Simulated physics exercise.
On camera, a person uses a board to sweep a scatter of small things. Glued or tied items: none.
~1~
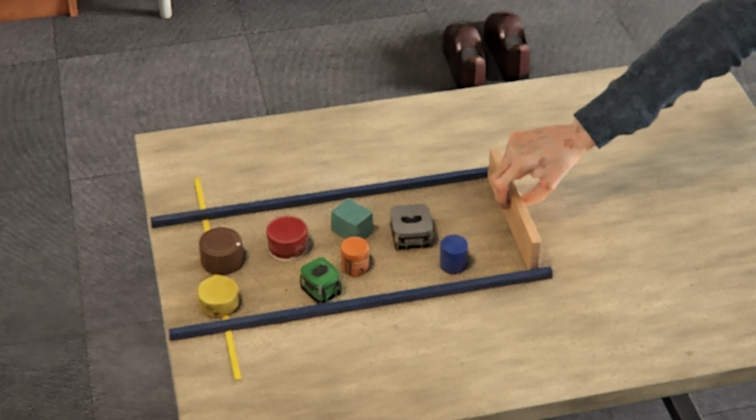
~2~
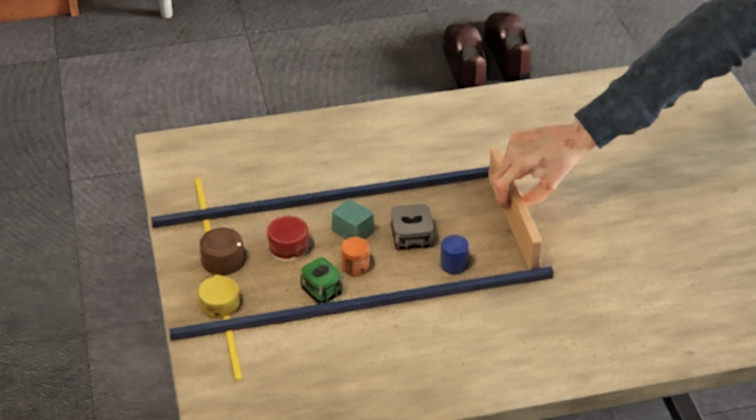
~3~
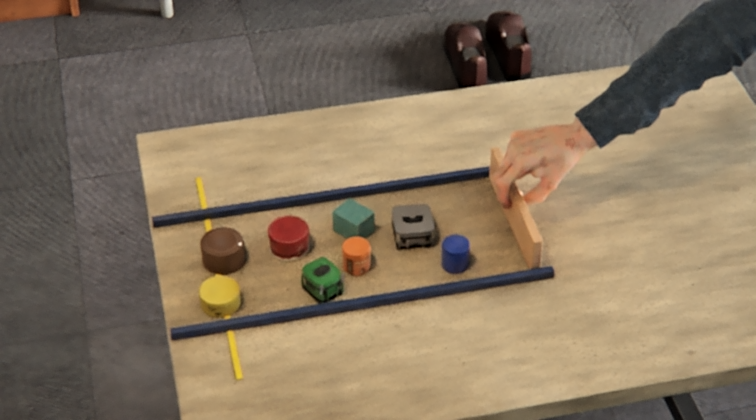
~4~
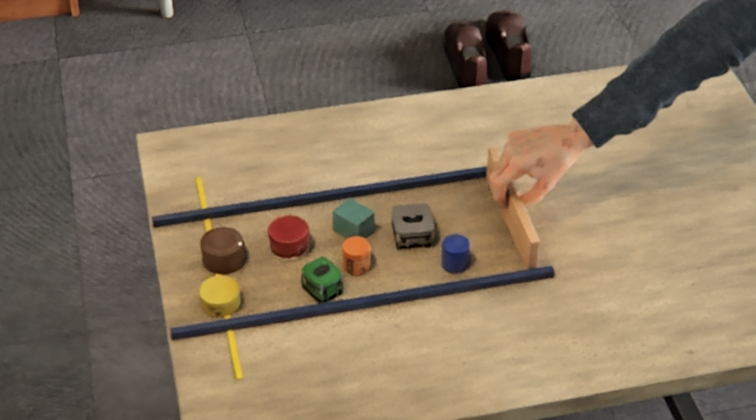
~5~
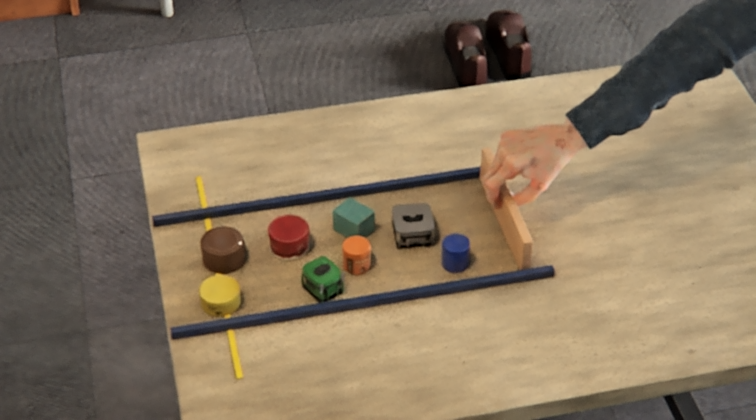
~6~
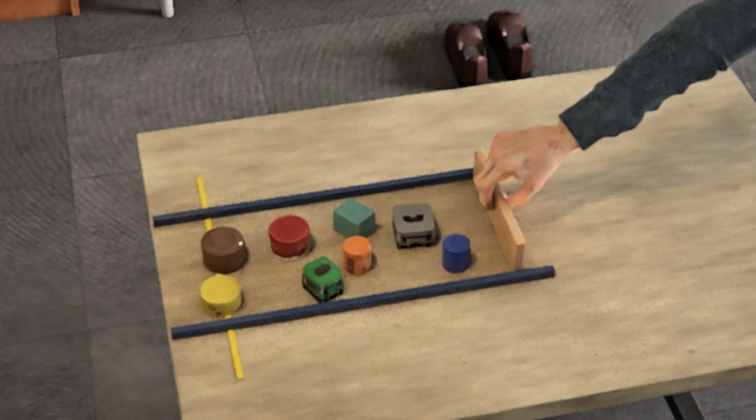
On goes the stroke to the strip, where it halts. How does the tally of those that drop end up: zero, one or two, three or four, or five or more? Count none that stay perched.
The number that tumble down is over two and under five.
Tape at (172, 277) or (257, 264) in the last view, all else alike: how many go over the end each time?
In that order 8 and 1.
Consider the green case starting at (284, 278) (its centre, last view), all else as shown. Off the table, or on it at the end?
The answer: It keeps its place.
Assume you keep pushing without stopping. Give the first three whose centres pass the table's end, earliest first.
The order is the brown lid, the red pot, then the yellow tub.
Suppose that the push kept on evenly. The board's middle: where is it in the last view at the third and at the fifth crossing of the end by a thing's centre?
First: Around (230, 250). Next: Around (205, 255).
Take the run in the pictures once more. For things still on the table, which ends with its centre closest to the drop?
Answer: The turquoise block.
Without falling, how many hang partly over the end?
Count of overhanging things: 2.
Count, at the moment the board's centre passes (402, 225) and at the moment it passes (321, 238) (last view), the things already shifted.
So 3, and at the other place 7.
Soon after, none off yet; yellow tub at rest near (220, 296); brown lid at rest near (223, 250); red pot at rest near (289, 238).
Then, none off yet; yellow tub at rest near (220, 296); brown lid moved a little near (206, 254); red pot moved about its own width near (247, 244).
Further on, none off yet; yellow tub moved about its own width near (192, 292); brown lid tipped well over near (127, 291); red pot moved well along near (170, 256).
At rest, the number that fall off is three or four; fallen, red pot, brown lid and yellow tub.
